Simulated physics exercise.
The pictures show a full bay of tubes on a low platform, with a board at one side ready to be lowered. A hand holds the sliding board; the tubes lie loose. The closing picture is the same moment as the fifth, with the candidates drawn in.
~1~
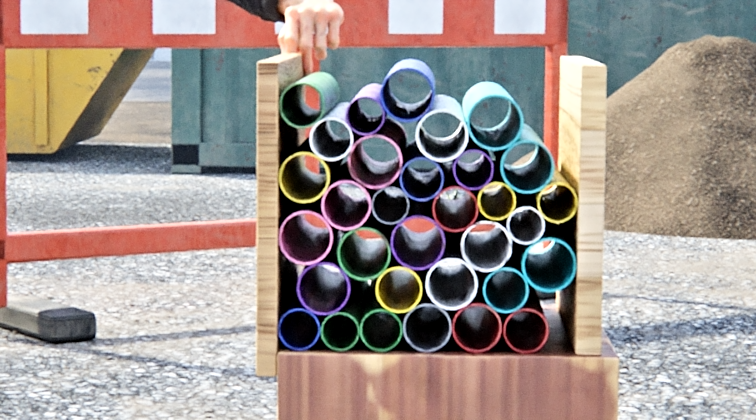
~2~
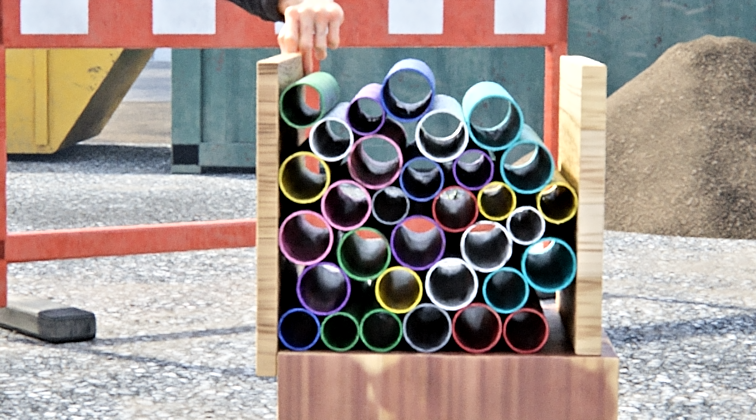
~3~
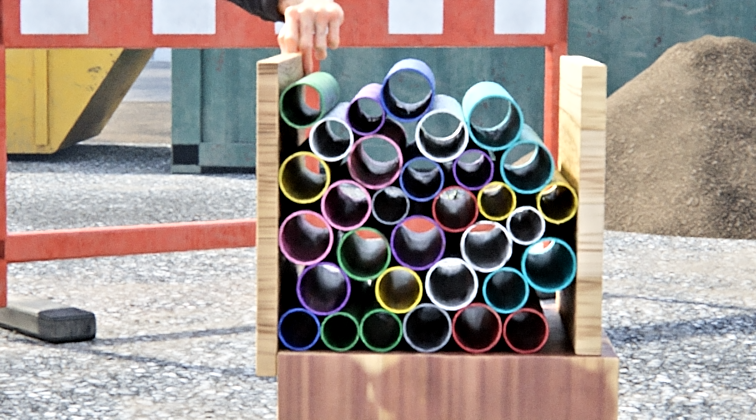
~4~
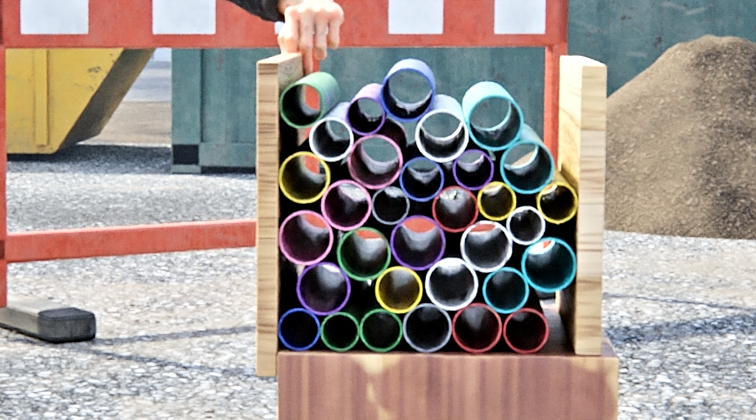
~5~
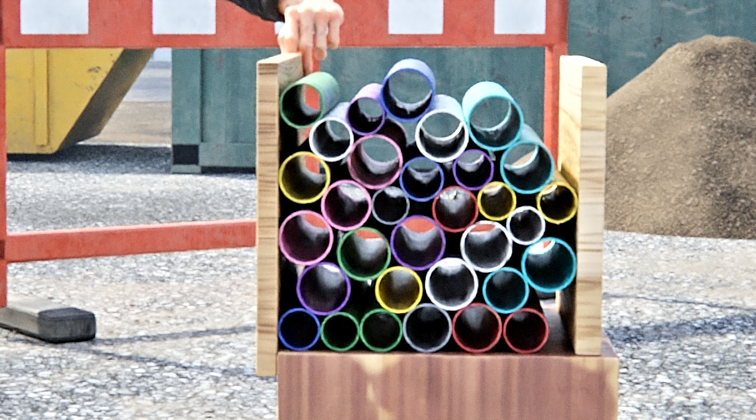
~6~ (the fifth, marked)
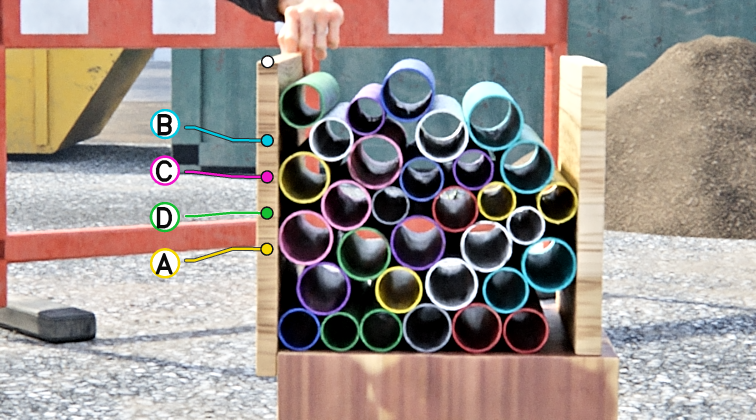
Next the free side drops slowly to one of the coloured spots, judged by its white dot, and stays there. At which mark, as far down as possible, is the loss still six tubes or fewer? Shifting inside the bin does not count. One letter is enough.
Mark A is as low as it can go.
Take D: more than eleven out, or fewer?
It loses fewer than eleven.
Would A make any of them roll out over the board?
At A: Yes.
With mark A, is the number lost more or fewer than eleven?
Fewer than eleven.
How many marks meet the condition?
Four of them.
On the marked copy, A at (267, 249); B at (267, 141); C at (267, 177); D at (267, 213); the white dot at (267, 62).
Taking A. A third of the way, top of the board (279, 143).
Two thirds of the way, top of the board (278, 237).
When it is over, top of the board (278, 249), four out over the board.
As for the rest, B none out over the board; C one out over the board; D one out over the board.
